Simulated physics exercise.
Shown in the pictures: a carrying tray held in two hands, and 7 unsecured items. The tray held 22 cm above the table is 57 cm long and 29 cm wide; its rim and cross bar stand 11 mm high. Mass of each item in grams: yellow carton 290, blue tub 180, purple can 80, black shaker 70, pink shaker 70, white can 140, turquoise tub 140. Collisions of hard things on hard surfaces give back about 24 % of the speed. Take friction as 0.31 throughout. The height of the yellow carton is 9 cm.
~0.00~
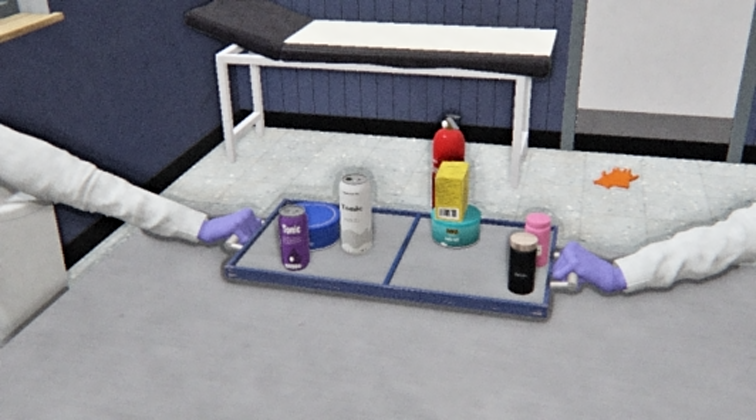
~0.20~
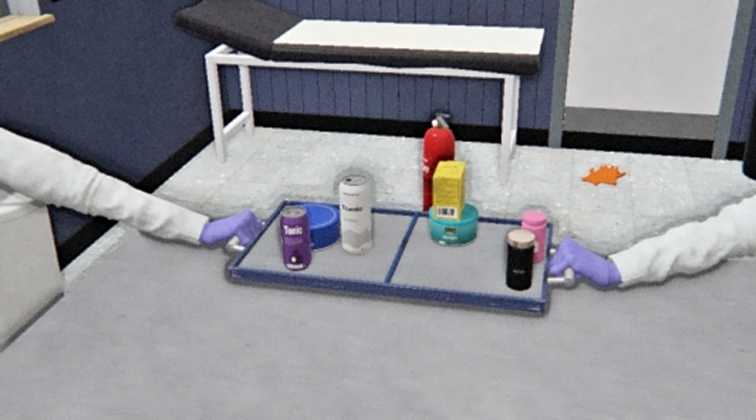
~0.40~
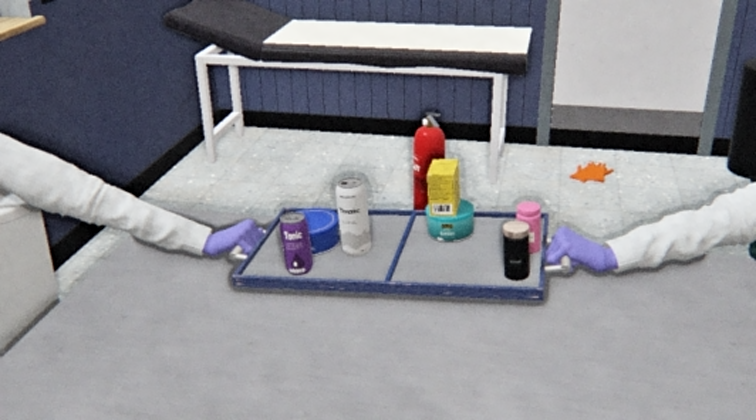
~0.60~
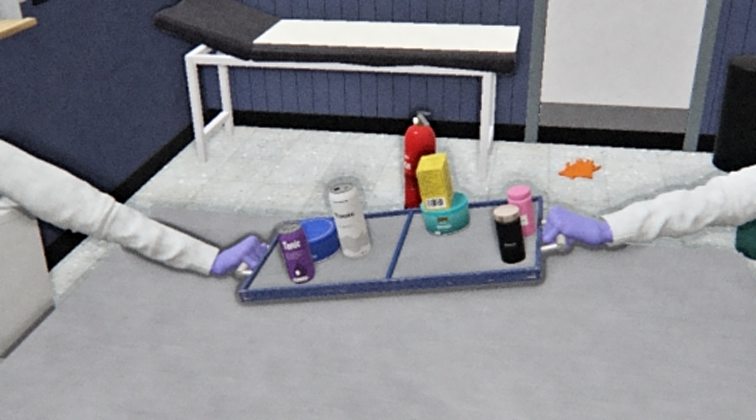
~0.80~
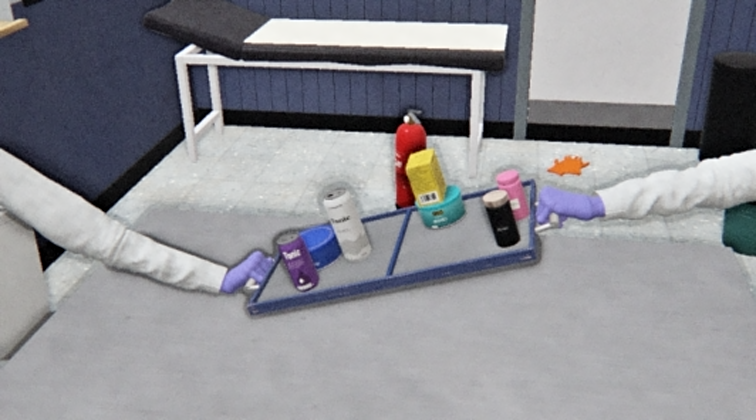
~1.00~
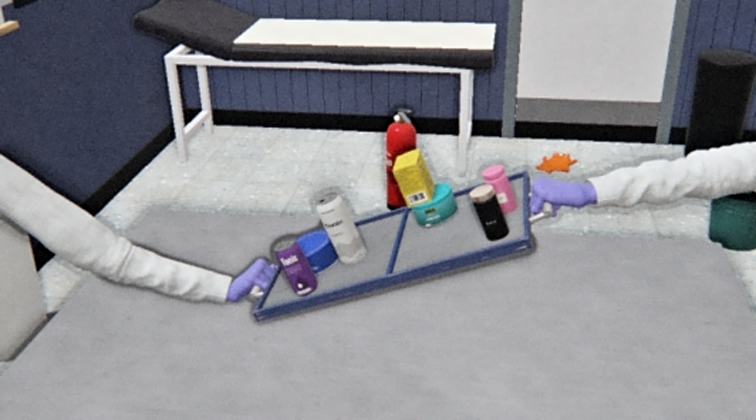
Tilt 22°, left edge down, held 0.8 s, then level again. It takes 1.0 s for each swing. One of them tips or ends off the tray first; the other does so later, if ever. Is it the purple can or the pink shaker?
The former of the two.
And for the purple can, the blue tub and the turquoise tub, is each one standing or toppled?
Final state - purple can: Goes over; blue tub: Remains on its base; turquoise tub: Remains on its base.
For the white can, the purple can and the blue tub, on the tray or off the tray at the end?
When everything stops, the white can is out of bounds, the purple can is out of bounds, and the blue tub is still in bounds.
Around 1.30 s, tray at 22°, left edge down; pink shaker shifted 10 cm near (459, 201); purple can shifted 8 cm near (268, 277); yellow carton tipped 29° against what carries it.
Around 1.70 s, tray at 22°, left edge down; purple can now off the tray; pink shaker tipped 34° against what carries it near (391, 228); yellow carton on its side.
Around 2.30 s, tray at 15°, left edge down; white can now off the tray; pink shaker on its side near (312, 269); yellow carton on its side.
Finally (3.4 s), off the tray, purple can and white can; on their side or leaning hard on the tray, yellow carton, black shaker and pink shaker; the other 2 still in place (within 5 cm). Final places as that camera would see them, purple can near (235, 324), pink shaker near (311, 250). Purple can went at 1.48 s; pink shaker went at 1.72 s.
